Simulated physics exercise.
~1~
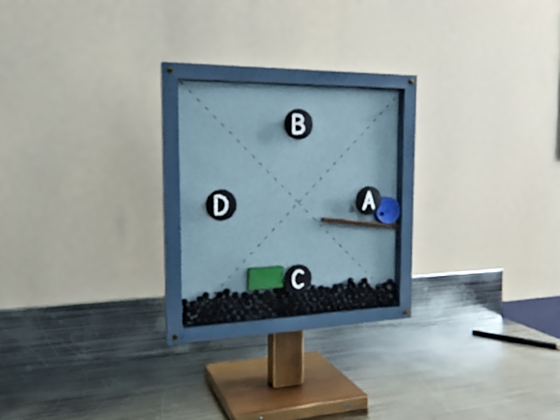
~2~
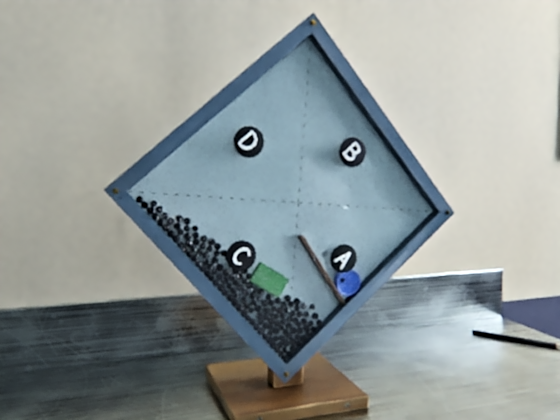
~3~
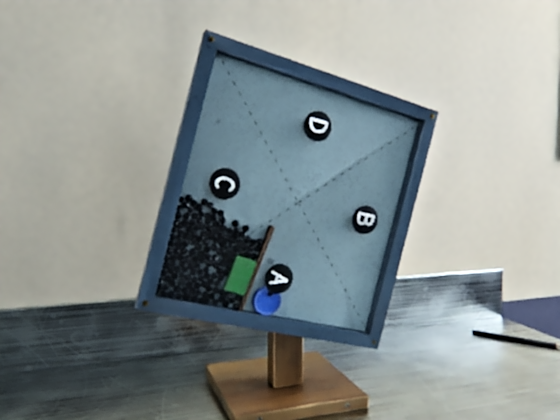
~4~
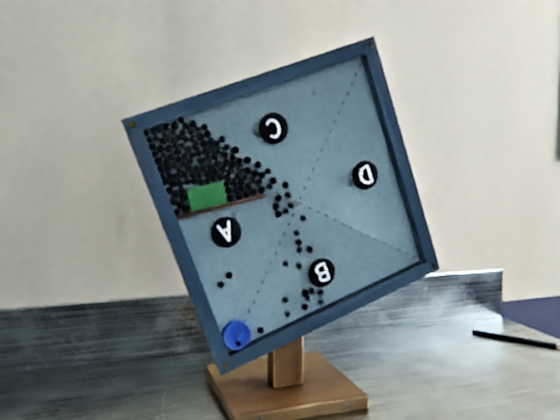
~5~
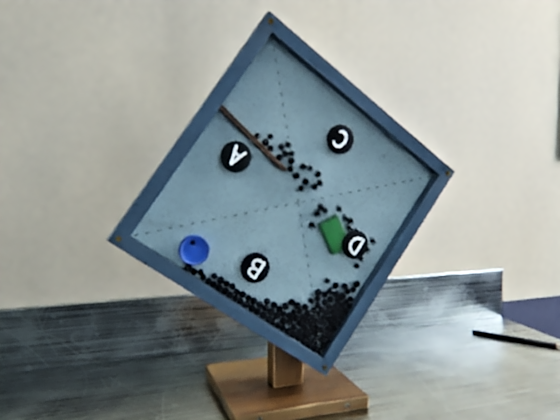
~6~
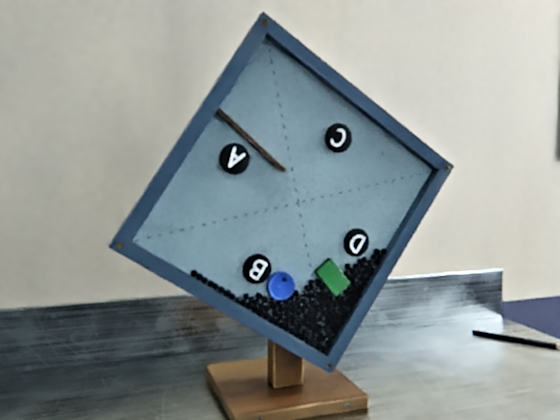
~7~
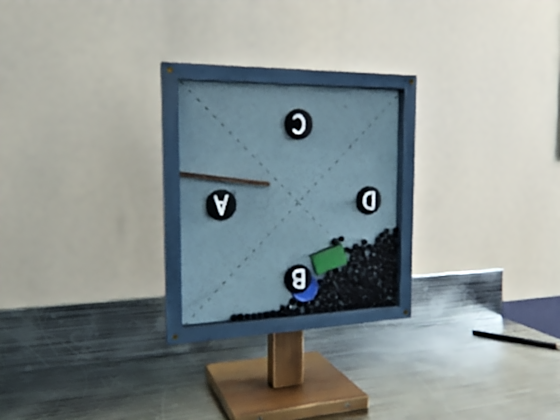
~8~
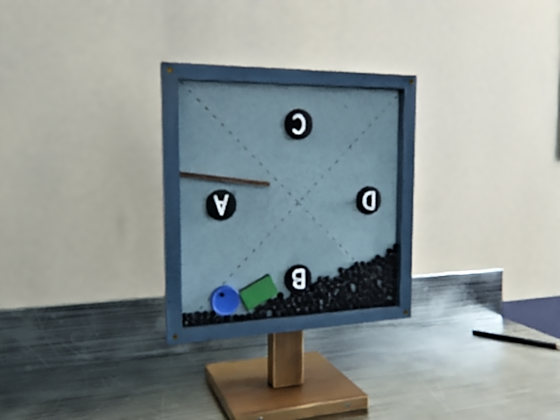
At the start, a blue-framed square case stands level on a wooden base, with black beads along the bottom, a green block on them near C, and a blue disc on a thin ledge by A. The case turns clockwise, and the beads and block gather against the ledge while the disc drops to the wall. As it tips further, beads spill off the ledge, and the block follows, ending up near D. The disc moves down beside the beads near B. The case then swings back counterclockwise and stops upside down. Block and disc shift left, settling at the lower left in B's wedge, with beads heaped toward the right.
